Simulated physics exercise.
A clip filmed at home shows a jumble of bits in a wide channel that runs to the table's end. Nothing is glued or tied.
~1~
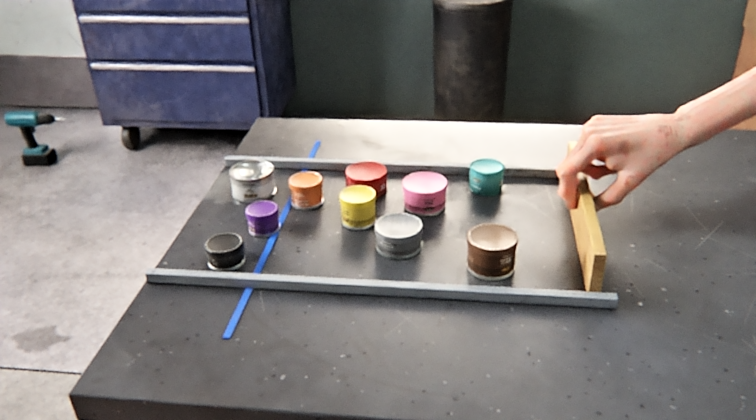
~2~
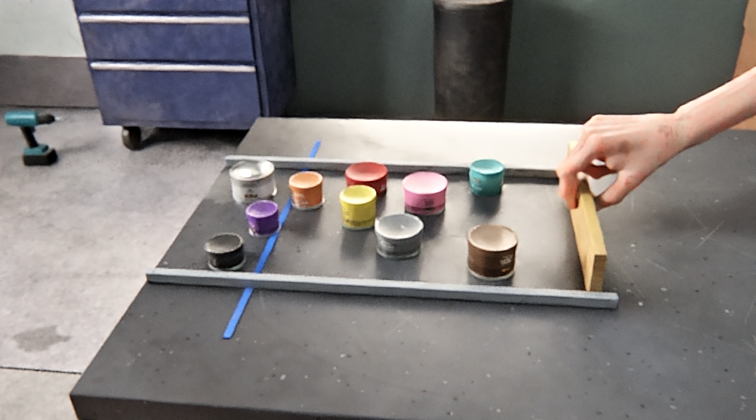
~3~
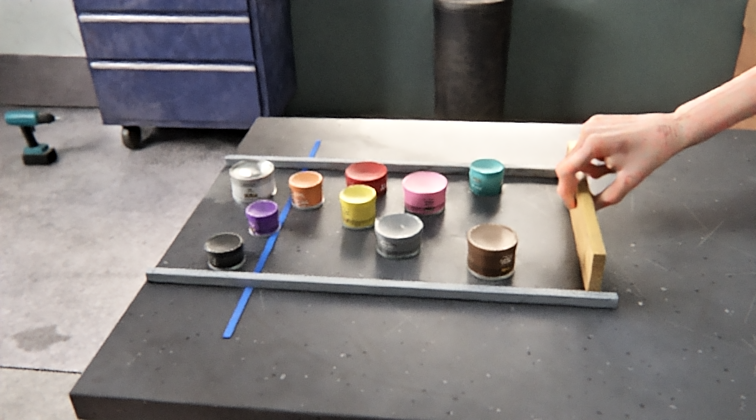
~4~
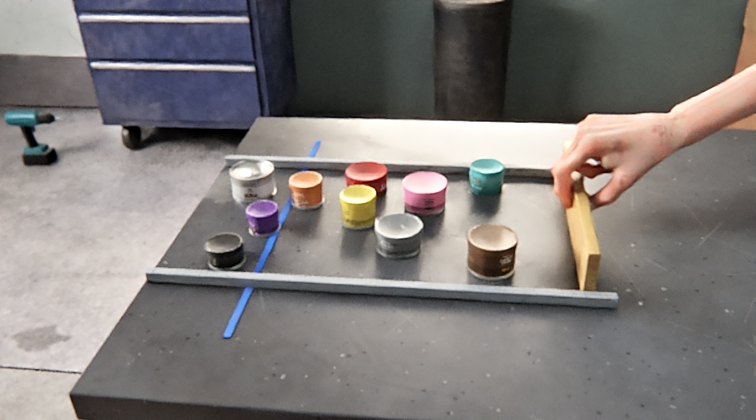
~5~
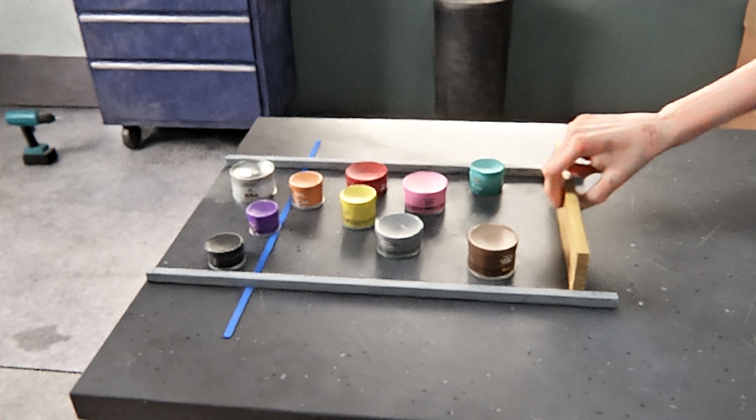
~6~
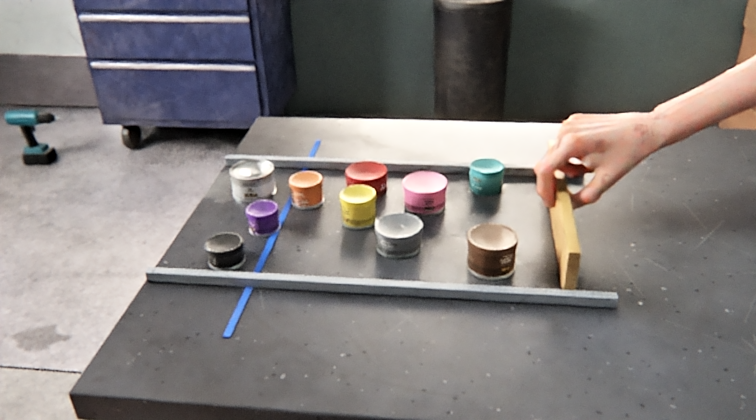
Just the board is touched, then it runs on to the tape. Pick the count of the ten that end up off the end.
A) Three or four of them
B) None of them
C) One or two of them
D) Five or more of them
None of them.
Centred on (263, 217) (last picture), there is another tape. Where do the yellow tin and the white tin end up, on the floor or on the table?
Yellow tin: Still there. White tin: Over the edge.
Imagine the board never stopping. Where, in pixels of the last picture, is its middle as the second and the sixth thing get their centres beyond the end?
At (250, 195) for the second, at (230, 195) for the sixth.
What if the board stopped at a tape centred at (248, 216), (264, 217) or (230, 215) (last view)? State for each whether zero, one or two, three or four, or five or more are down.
For each place: One to two; either one or two; five or more.
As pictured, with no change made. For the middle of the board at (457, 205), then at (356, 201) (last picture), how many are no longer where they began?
The count is 3 at the first point and 7 at the second.
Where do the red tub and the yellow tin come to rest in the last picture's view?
Final spots - red tub (250, 170), yellow tin (241, 201).
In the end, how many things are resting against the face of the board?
Counting them up gives 4.
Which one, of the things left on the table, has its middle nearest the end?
Ending up nearest is the white tin.
Early on, none off yet; white tin at rest near (253, 180); black tin at rest near (226, 252); purple tin at rest near (263, 219).
A while later, none off yet; white tin moving near (249, 179); black tin at rest near (226, 252); purple tin at rest near (262, 219).
Finally, the number that fall off is zero.
